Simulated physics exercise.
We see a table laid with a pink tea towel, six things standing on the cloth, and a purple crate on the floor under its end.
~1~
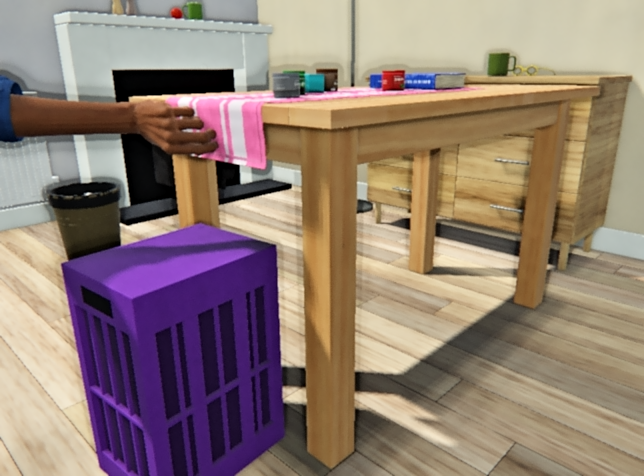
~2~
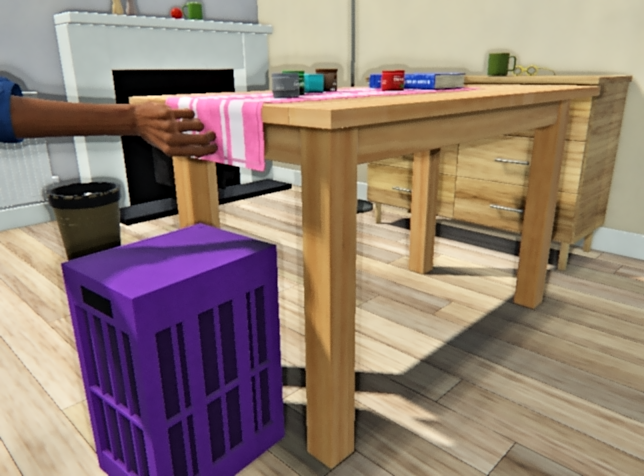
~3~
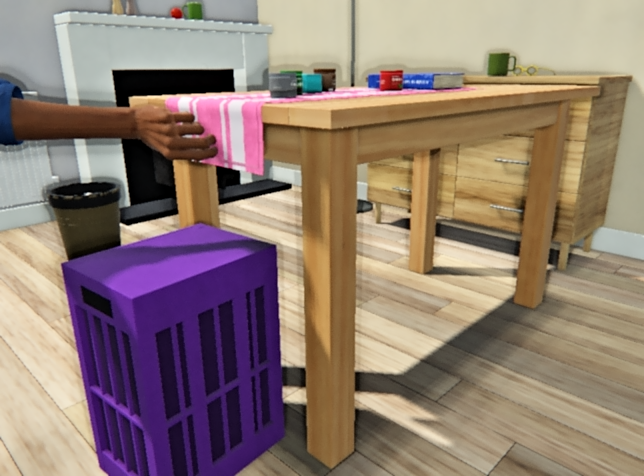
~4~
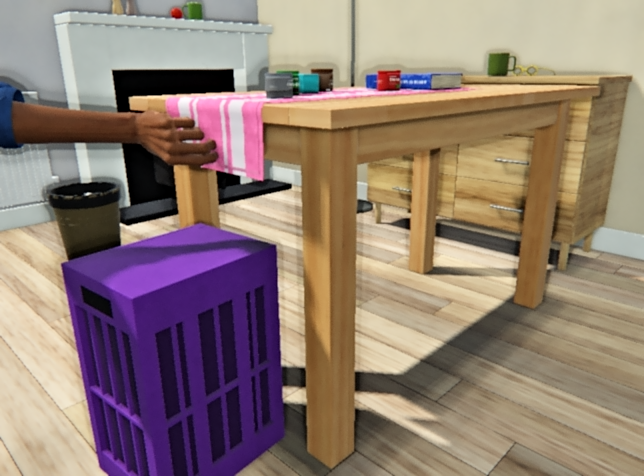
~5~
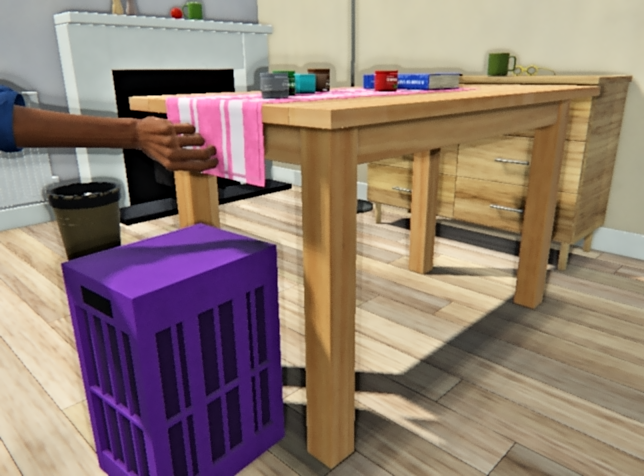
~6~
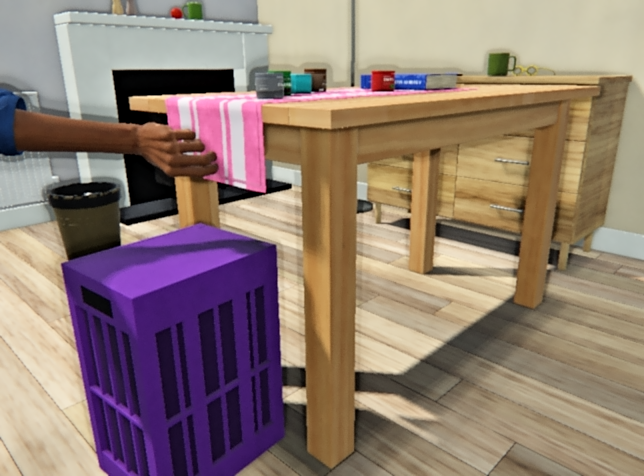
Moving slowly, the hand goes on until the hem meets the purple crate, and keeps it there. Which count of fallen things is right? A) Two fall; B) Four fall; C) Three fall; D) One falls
The answer is D.
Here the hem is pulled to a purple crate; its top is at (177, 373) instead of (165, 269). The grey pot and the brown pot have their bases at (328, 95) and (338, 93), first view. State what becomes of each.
First the grey pot: It ends off the top. Then the brown pot: It ends off the top.
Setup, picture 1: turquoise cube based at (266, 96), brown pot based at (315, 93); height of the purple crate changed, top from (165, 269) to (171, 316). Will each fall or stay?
In the end the turquoise cube is no longer on top and the brown pot is still on top.
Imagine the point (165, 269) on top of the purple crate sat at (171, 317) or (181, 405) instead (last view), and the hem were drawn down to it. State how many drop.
We'd see 2, then 4.
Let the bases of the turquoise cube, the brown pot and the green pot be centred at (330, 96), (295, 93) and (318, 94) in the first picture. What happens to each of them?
In the end the turquoise cube is still up there, the brown pot is still up there and the green pot is still up there.
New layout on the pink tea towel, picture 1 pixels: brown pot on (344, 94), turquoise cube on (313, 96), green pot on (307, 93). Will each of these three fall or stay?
Outcome: Brown pot keeps its perch; turquoise cube keeps its perch; green pot keeps its perch.
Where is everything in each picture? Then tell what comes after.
In the first picture, hem (266, 169); grey pot (286, 73); green pot (294, 71); turquoise cube (312, 74); brown pot (327, 69); red pot (394, 70); top of the crate (165, 269).
In the second picture, hem (264, 171); grey pot (285, 73).
In the third picture, hem (264, 175); green pot (291, 71).
In the fourth picture, hem (264, 181); turquoise cube (306, 74); top of the crate (165, 269).
In the fifth picture, hem (265, 186); brown pot (319, 69).
In the sixth picture, hem (266, 192); grey pot (269, 73); green pot (279, 71); turquoise cube (299, 74); brown pot (315, 69); red pot (383, 70).
Soon after, hem near (216, 216); all still up.
After that, hem on the crate; grey pot gone.
In the end, hem on the crate; grey pot gone. The table loses one.
